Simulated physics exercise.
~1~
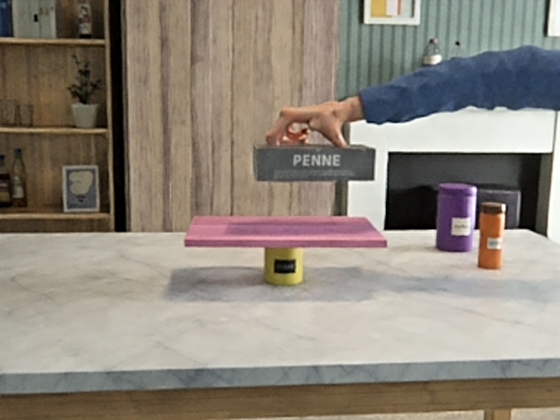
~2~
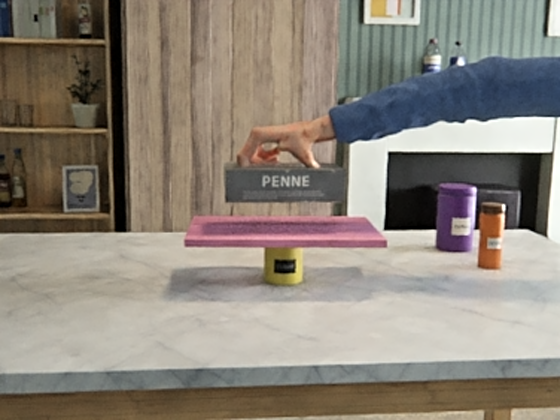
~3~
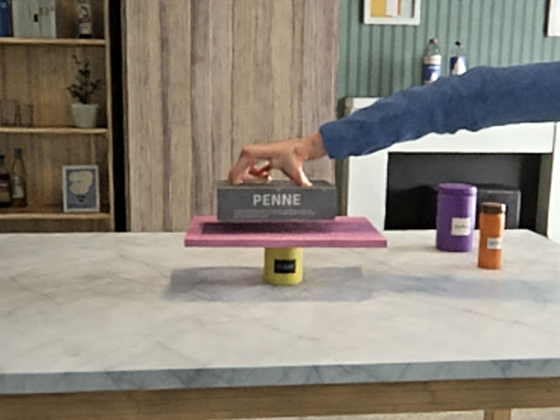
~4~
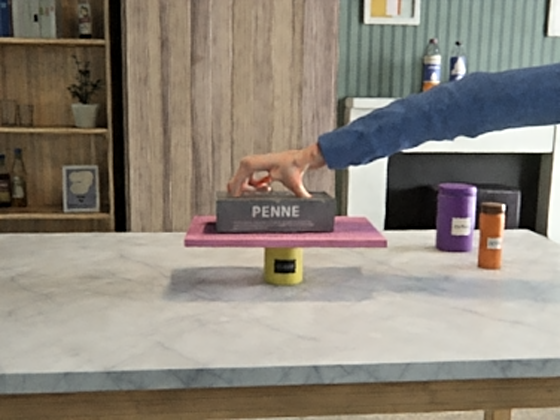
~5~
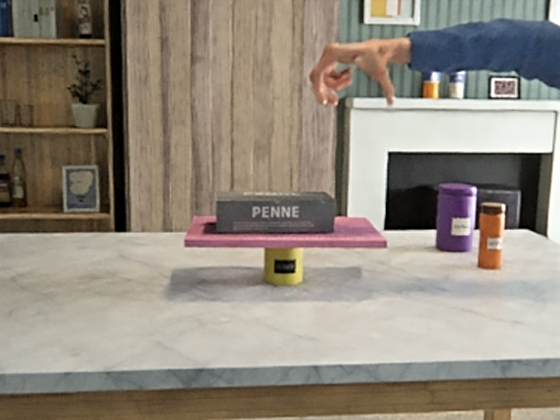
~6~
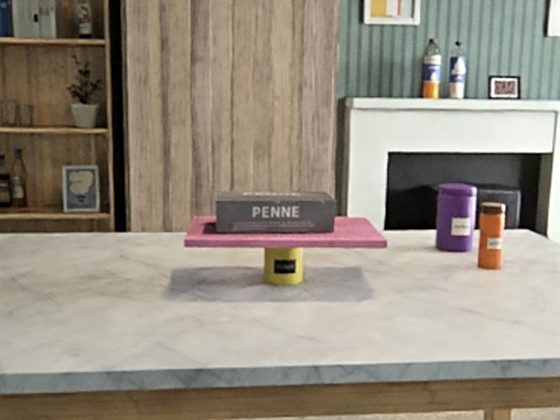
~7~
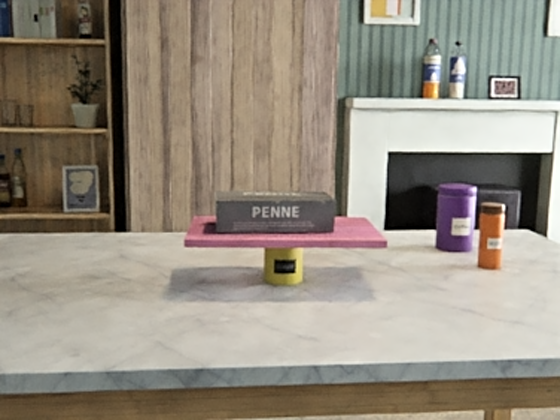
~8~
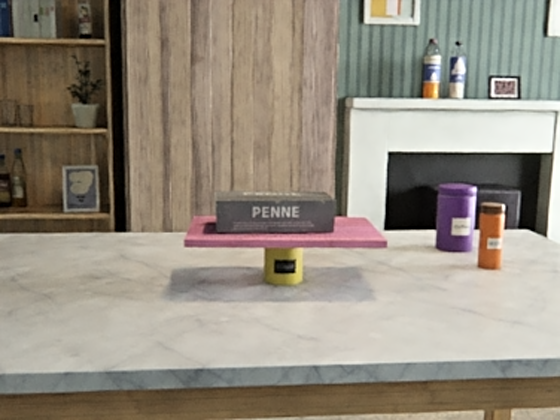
A grey packet labelled penne, held from above by a hand in a blue sleeve, hangs over a pink board balanced on a small yellow jar on a marble-topped table. The hand carries it left and downward, then lowers it onto the board, setting it slightly left of centre. The fingers let go and the hand draws back up and to the right, leaving the view. The packet rests where it was placed, and the board stays level on the jar. The pile remains standing, with the purple jar and orange shaker still at the right.
